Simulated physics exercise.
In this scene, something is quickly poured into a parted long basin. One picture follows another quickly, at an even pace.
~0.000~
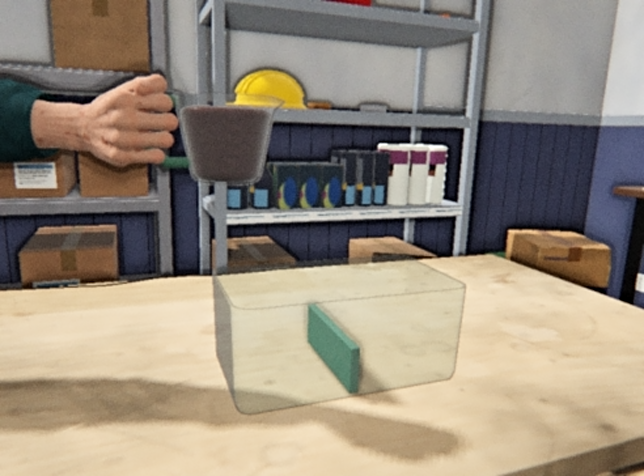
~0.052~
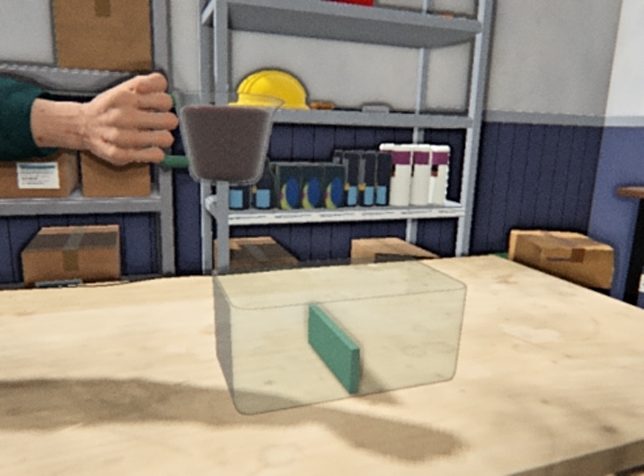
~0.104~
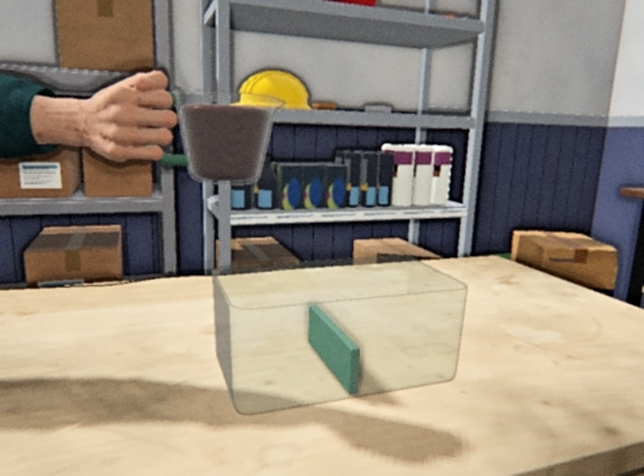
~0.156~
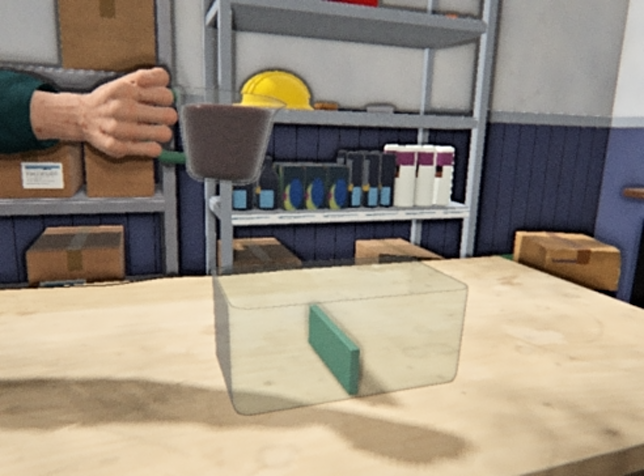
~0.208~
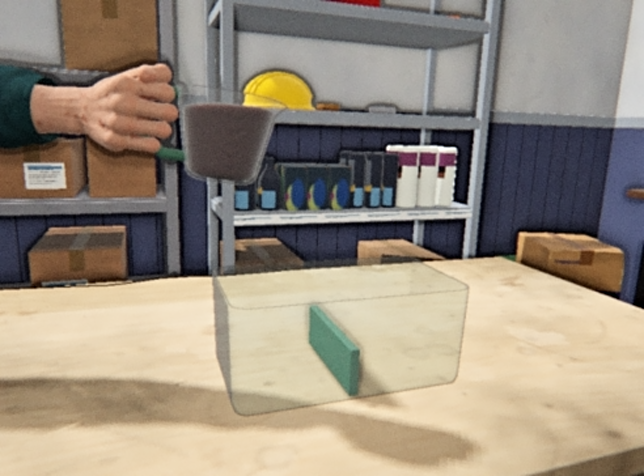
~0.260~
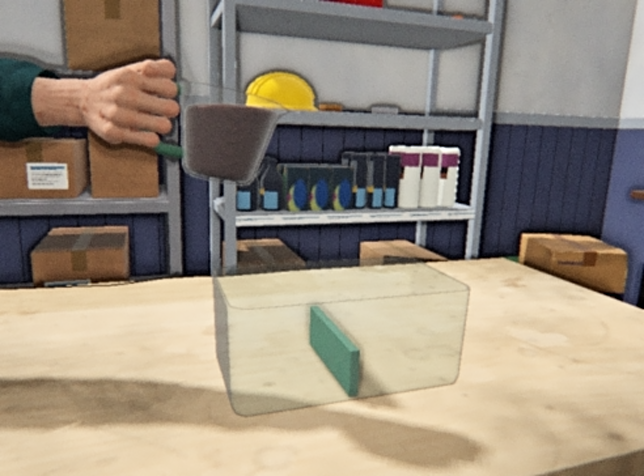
Hand holding a clear cup of dark liquid above a divided transparent basin on a wooden table, gradually tilting it slightly right.
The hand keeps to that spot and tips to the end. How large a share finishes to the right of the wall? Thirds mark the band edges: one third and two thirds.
I would say between a third and two thirds ends up on that side.
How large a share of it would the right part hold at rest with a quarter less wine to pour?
I'd say roughly 30 percent.
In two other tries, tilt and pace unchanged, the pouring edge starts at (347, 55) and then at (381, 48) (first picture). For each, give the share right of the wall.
The first start yields 90 per cent, the second 85 per cent.
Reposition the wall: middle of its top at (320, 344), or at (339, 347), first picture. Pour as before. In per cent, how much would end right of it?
75 %, then 45 %.
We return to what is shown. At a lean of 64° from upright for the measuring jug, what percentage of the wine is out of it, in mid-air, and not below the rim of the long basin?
Airborne fraction: Approx. 25 %.
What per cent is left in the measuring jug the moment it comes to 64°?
65 per cent, approximately.
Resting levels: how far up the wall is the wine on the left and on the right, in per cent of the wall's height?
About 20 left, about 20 right.
A moment on, the measuring jug is tipped part way and 66 per cent is still to pour, 2 is left of the wall and 7 right of it.
Next, the measuring jug is tipped right over and 10 per cent is still to pour, 25 is left of the wall and 49 right of it.
Then the measuring jug is tipped right over and 0 per cent is still to pour, 48 is left of the wall and 51 right of it.
Later the measuring jug is tipped right over and 0 per cent is still to pour, 47 is left of the wall and 51 right of it.
Finally, 48 per cent lies left of the wall, 51 right of it and 1 outside.
